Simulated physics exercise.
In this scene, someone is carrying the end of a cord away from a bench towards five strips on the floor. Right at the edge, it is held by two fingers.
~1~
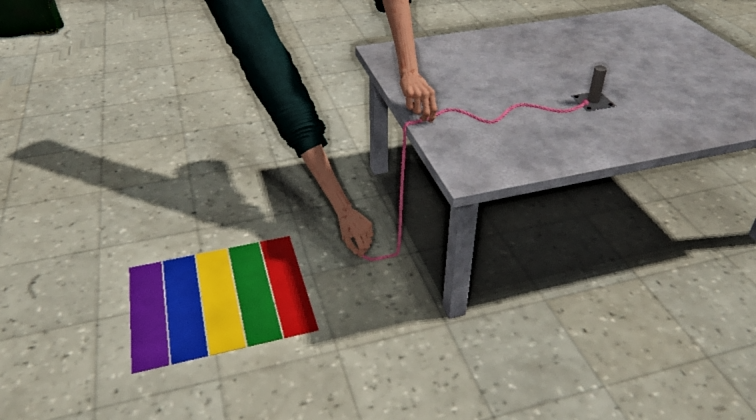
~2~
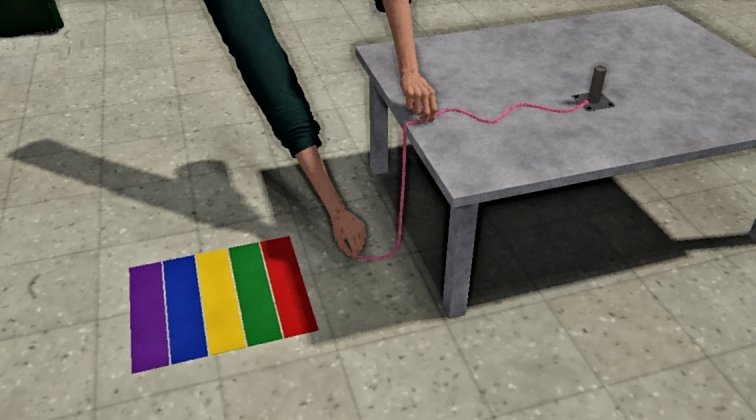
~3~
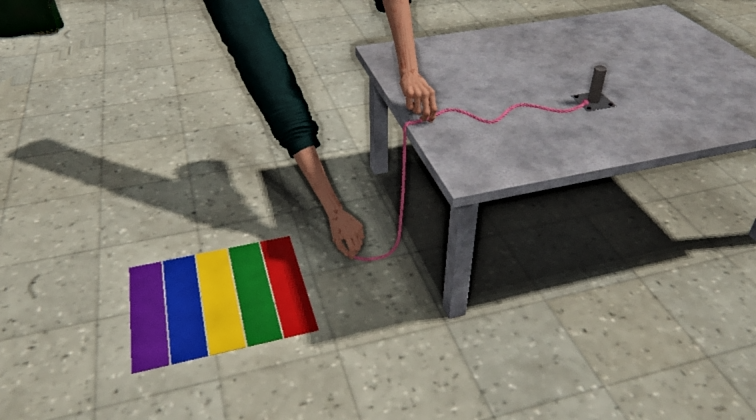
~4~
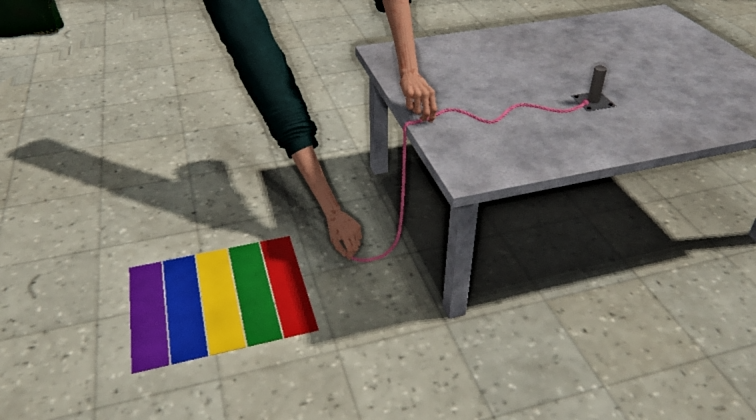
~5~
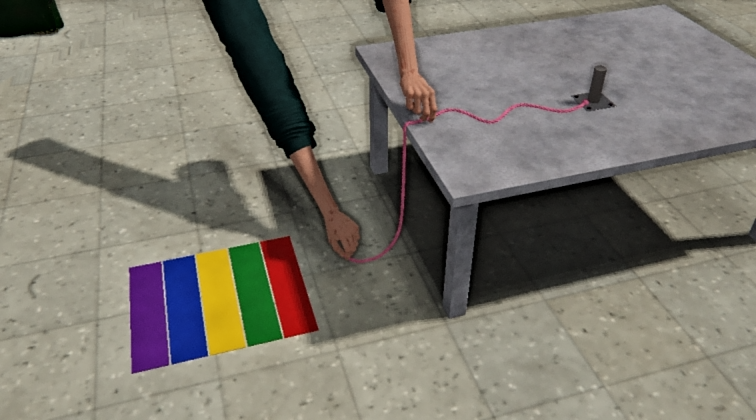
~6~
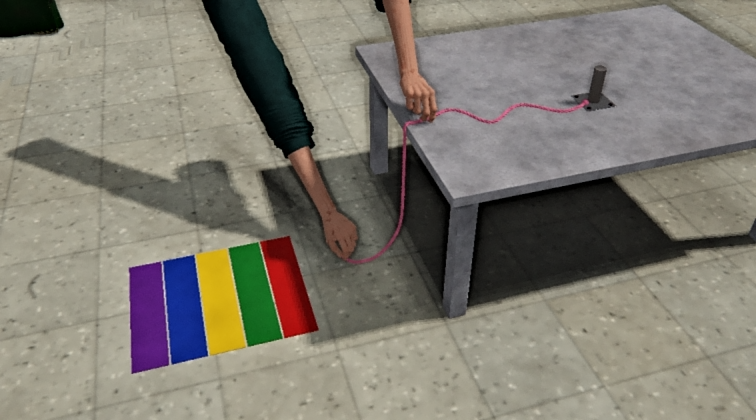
A hand holding the end of a pink cord low over the floor edged slightly left toward five coloured strips, while another hand's fingers kept the cord at the grey bench's edge.
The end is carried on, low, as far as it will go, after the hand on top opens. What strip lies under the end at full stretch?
The yellow one.
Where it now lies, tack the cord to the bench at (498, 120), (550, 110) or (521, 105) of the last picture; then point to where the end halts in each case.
Near (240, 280), then (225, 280), then (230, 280).
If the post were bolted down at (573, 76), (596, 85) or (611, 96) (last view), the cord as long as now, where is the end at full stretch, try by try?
In order, it comes out close to (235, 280), (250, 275) and (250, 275).
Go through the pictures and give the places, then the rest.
End (359, 253); red (296, 315); green (261, 323); yellow (225, 331); blue (187, 340); purple (149, 348), in the first picture.
End (352, 255); cord through (565, 111) (505, 113) (450, 110) (405, 141) (403, 194) (398, 244), in the second picture.
End (349, 255), in the third picture.
End (347, 256); cord through (565, 111) (505, 113) (450, 110) (405, 141) (403, 194) (395, 244), in the fourth picture.
End (345, 256), in the fifth picture.
End (343, 257); cord through (565, 111) (505, 113) (450, 110) (405, 141) (403, 194) (389, 244), in the sixth picture.
Soon after, end near (287, 268); over red.
Then, end near (245, 277); over green.
At full stretch, end near (220, 282); over yellow. The yellow one.
